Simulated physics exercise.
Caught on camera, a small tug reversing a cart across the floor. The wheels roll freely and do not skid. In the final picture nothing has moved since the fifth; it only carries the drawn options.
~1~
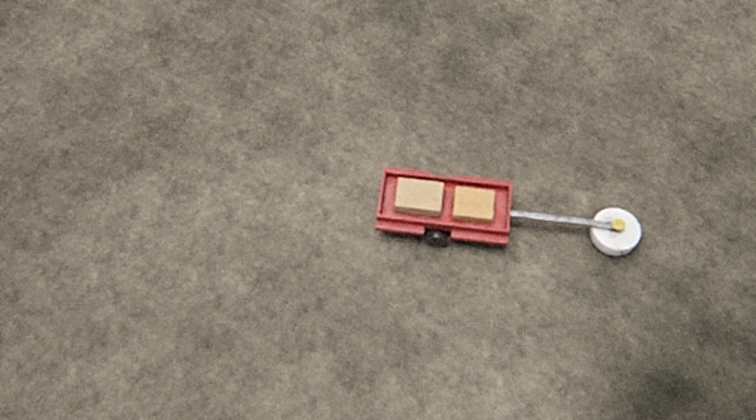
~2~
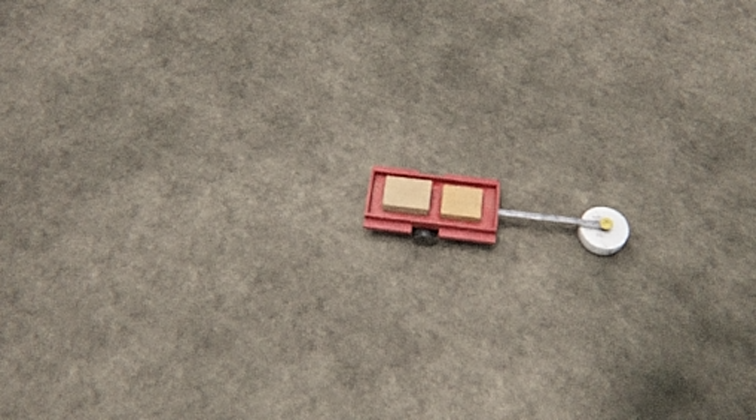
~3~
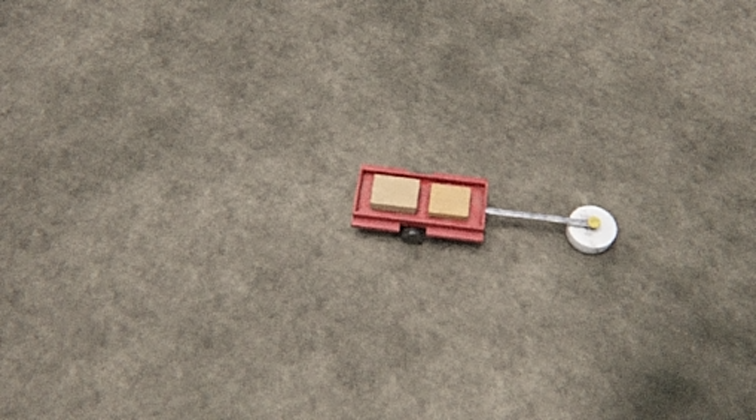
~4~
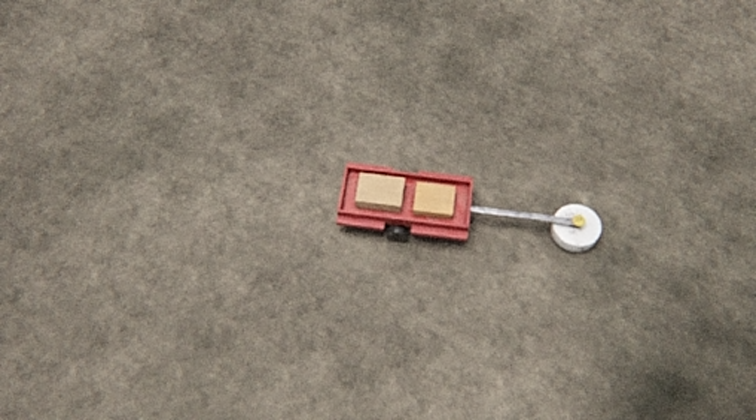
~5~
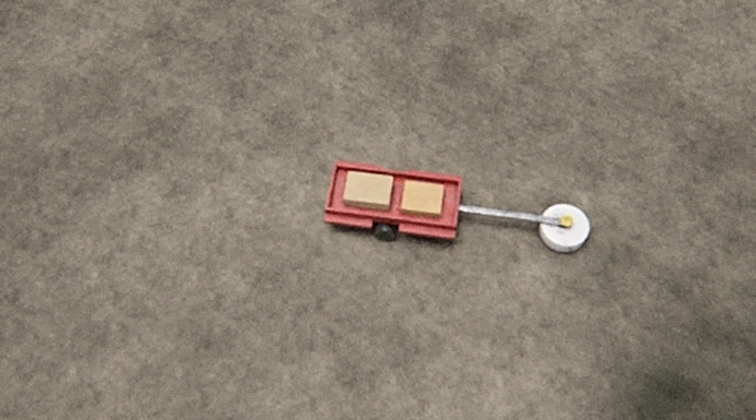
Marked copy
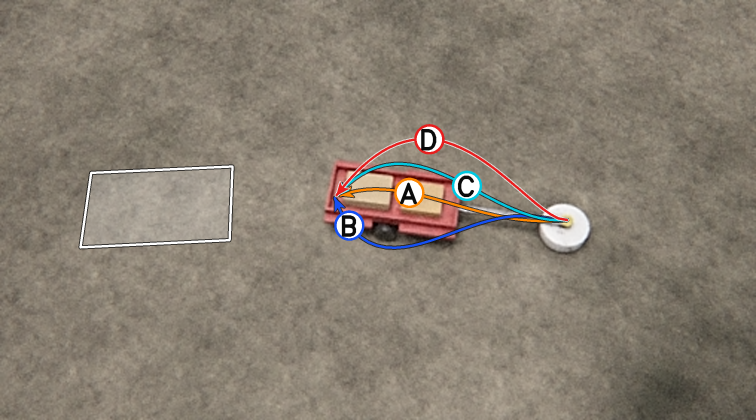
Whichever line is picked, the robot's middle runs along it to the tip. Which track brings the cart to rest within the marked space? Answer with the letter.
Line C does it.
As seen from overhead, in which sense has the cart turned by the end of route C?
Anticlockwise.
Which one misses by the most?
Route B.
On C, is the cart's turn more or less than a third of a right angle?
Less.
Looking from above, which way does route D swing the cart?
Anticlockwise.
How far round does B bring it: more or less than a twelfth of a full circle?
It turns less than that.
On the marked copy, A from (567, 220) via (452, 204) to (340, 196); B from (567, 220) via (438, 238) to (335, 198); C from (567, 220) via (451, 178) to (337, 196); D from (567, 220) via (454, 145) to (336, 196); the bay at (159, 206).
Taking C. A third of the way, robot (478, 199), cart (309, 188).
Two thirds of the way, robot (396, 171), cart (229, 194).
When it is over, robot (335, 204), cart (161, 205); the cart stands in the bay.
As for the rest, A leaves the cart at (171, 167), out of the bay; B leaves the cart at (196, 127), out of the bay; D leaves the cart at (170, 266), out of the bay.
